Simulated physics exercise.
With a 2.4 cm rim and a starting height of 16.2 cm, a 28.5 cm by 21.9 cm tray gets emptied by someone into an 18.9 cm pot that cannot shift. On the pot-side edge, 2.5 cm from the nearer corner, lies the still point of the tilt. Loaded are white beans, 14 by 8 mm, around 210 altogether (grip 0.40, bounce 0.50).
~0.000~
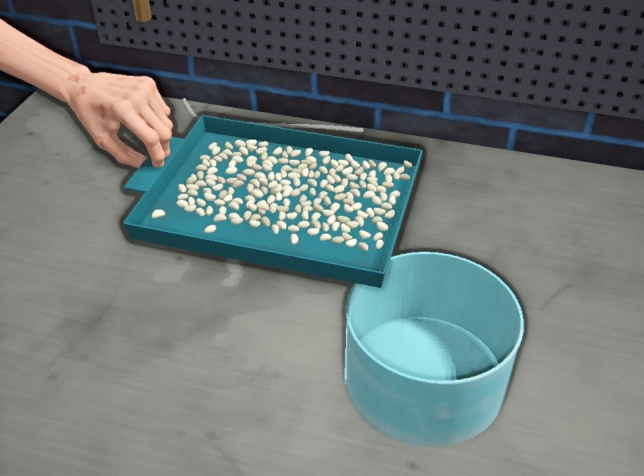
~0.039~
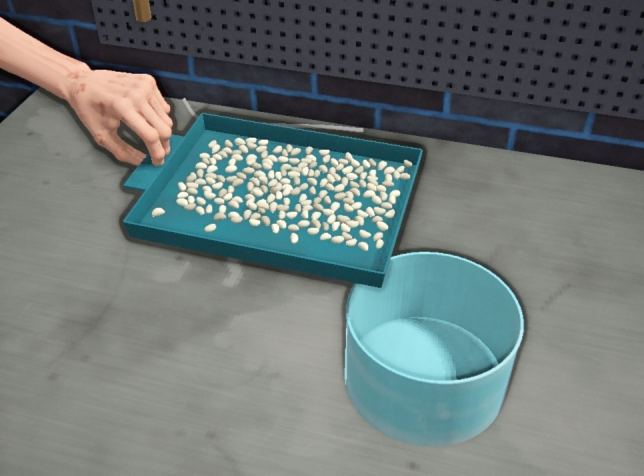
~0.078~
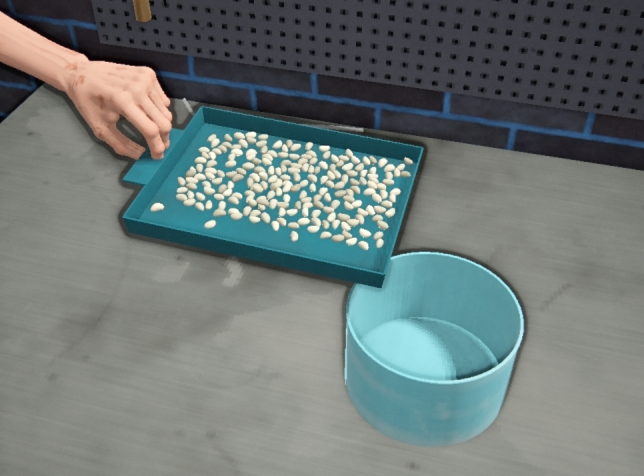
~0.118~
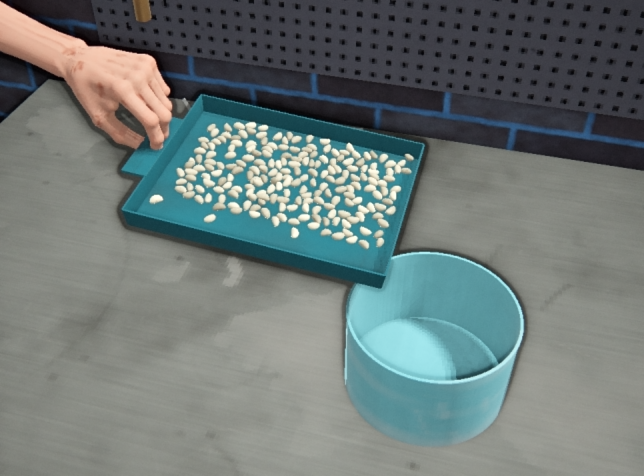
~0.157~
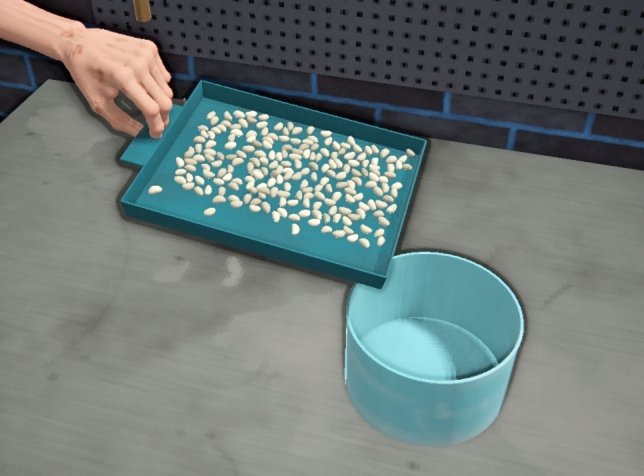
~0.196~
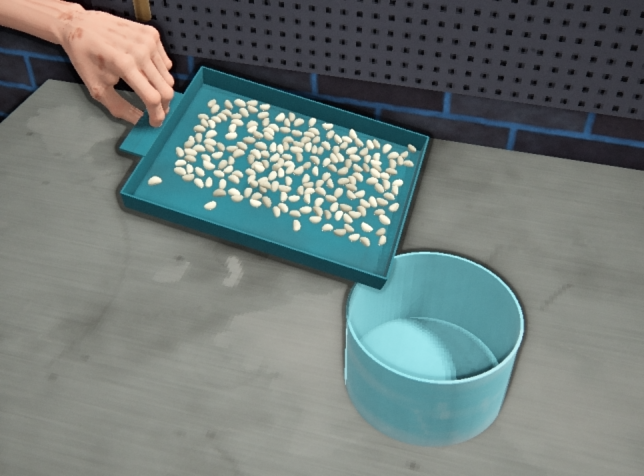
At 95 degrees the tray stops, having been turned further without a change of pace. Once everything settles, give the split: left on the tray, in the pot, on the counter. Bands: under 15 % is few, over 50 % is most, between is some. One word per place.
Tray: Few, pot: Most, counter: Few.
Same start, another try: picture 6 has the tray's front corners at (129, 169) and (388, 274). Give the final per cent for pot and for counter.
Pot 75; counter 25.
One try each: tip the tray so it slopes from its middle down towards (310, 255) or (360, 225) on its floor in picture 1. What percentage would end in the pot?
Estimate: Some 75 % and some 75 % respectively.
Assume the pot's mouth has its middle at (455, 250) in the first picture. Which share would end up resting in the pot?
0 %.
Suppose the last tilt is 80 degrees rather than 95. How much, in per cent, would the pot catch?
85 %.
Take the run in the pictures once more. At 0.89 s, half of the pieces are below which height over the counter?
About 18 cm.
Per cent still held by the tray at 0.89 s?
Roughly 60 percent of the load, I'd say.
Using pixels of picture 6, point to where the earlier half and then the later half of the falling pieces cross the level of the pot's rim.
(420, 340) first, (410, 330) later, roughly.
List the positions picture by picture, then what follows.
In the first frame, tray tilt 0 degrees, front corners at (127, 222) and (382, 271); middle of the pieces at (287, 188); pot at (434, 312).
In the second frame, tray tilt 1 degrees, front corners at (127, 220) and (382, 271); middle of the pieces at (287, 187).
In the third frame, tray tilt 2 degrees, front corners at (126, 216) and (383, 272); middle of the pieces at (287, 184).
In the fourth frame, tray tilt 6 degrees, front corners at (125, 208) and (383, 273), lowest corner right front; middle of the pieces at (288, 178).
In the fifth frame, tray tilt 9 degrees, front corners at (124, 200) and (384, 275), lowest corner right front; middle of the pieces at (288, 171).
In the sixth frame, tray tilt 13 degrees, front corners at (124, 192) and (385, 276), lowest corner right front; middle of the pieces at (289, 164); pot at (434, 312). The tray's pace is about 95 degrees a second.
Then, at 0.61 s, tilt 52 degrees; the tray holds 100 %, the pot 0 %.
After 0.89 s, tilt 79 degrees; the tray holds 60 %, the pot 35 %.
After 1.27 s, tilt 95 degrees; the tray holds 10 %, the pot 90 %.
In the end, at 2.2 s, tray 0 %, pot 100 %, counter 0 %.
